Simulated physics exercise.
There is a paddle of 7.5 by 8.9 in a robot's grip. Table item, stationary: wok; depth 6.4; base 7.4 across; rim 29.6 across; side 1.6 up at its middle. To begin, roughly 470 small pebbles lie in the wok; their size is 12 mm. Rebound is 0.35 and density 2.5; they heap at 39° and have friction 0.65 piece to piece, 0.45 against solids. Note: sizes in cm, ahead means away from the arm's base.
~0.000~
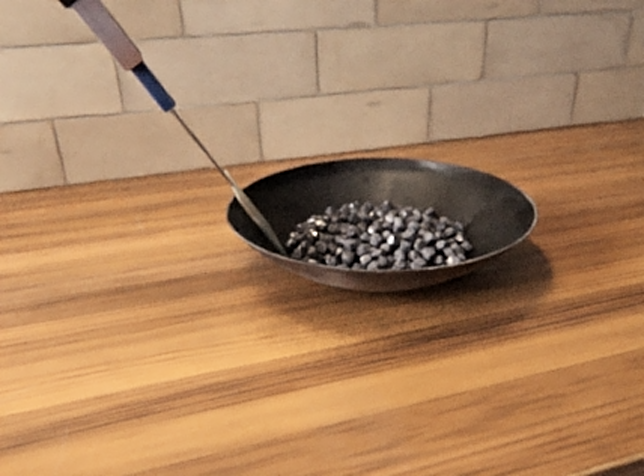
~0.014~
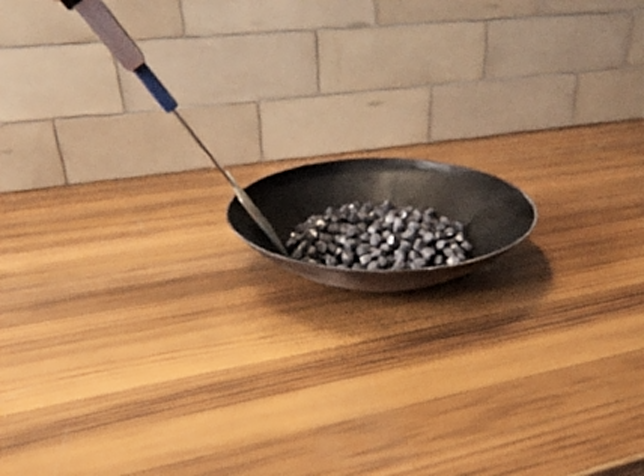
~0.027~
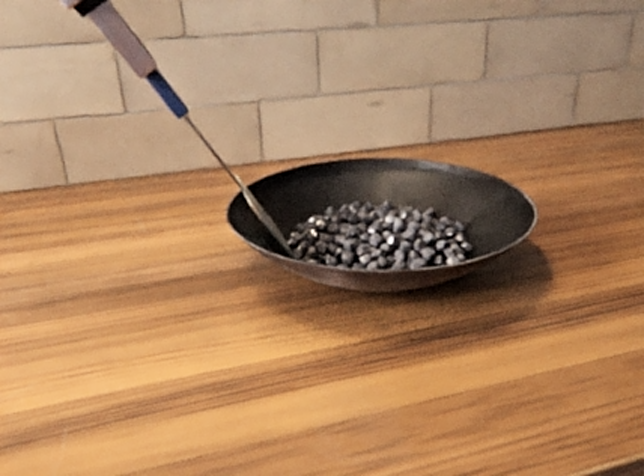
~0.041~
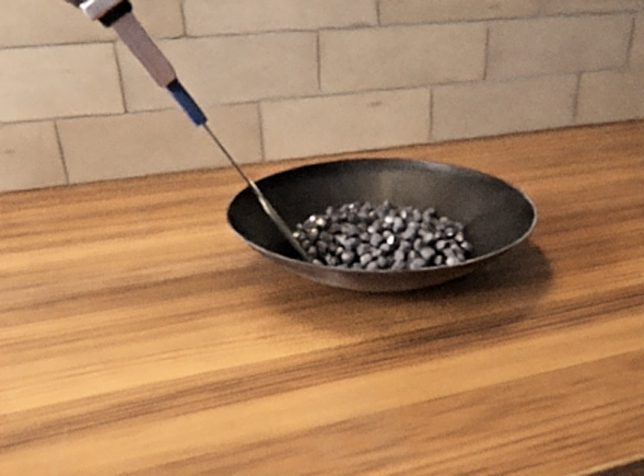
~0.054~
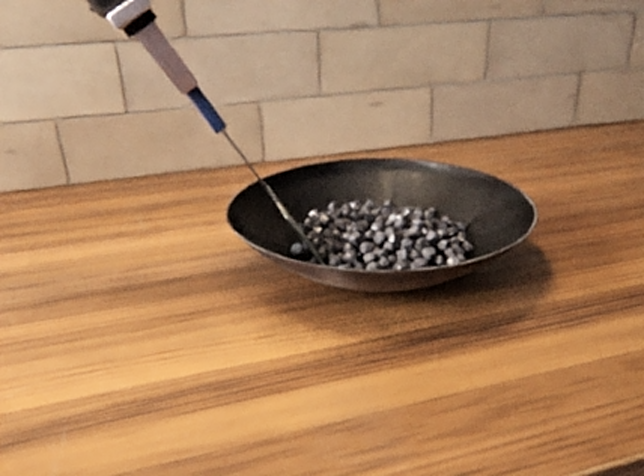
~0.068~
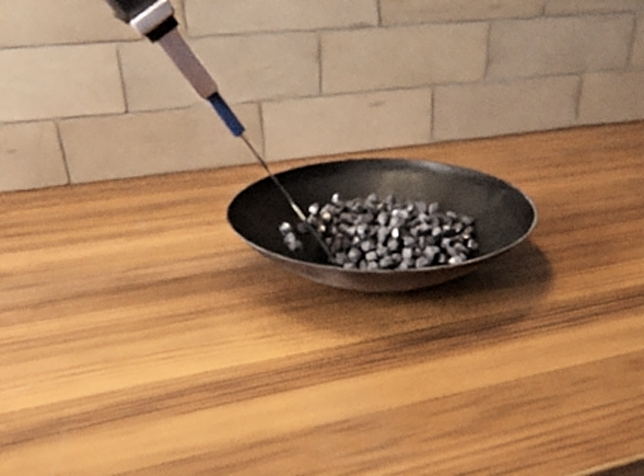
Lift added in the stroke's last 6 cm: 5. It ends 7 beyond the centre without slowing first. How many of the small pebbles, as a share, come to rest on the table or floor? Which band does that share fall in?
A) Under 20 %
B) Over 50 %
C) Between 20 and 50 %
Between 20 and 50 %.
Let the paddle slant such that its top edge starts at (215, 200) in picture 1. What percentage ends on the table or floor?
About 30%.
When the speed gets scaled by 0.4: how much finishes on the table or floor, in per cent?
Something close to 5 per cent ends up on the table or floor.
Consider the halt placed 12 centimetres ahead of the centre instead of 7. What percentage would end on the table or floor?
Result: Approx. 55 %.
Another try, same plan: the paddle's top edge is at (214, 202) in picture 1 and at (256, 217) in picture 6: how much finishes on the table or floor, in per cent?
Around 10 per cent finishes there.
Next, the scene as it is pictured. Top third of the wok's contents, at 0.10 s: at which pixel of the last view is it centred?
Roughly at pixel (408, 213).
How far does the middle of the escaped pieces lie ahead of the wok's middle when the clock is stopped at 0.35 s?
Some 26 centimetres ahead.
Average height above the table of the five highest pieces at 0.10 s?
About 8 centimetres.
After 0.10 s, sloping 59°, highest piece 9 above the table; 469 in the wok.
After 0.13 s, sloping 59°, highest piece 14 above the table; 467 in the wok, 2 on the blade or in flight.
After 0.35 s, sloping 59°, highest piece 18 above the table; 329 in the wok, 47 on the table or floor, 93 on the blade or in flight.
After 1.40 s, sloping 59°, highest piece 6 above the table; 329 in the wok, 140 on the table or floor.
At rest, 329 in the wok, 140 on the table or floor. That is 30 % on the table or floor.
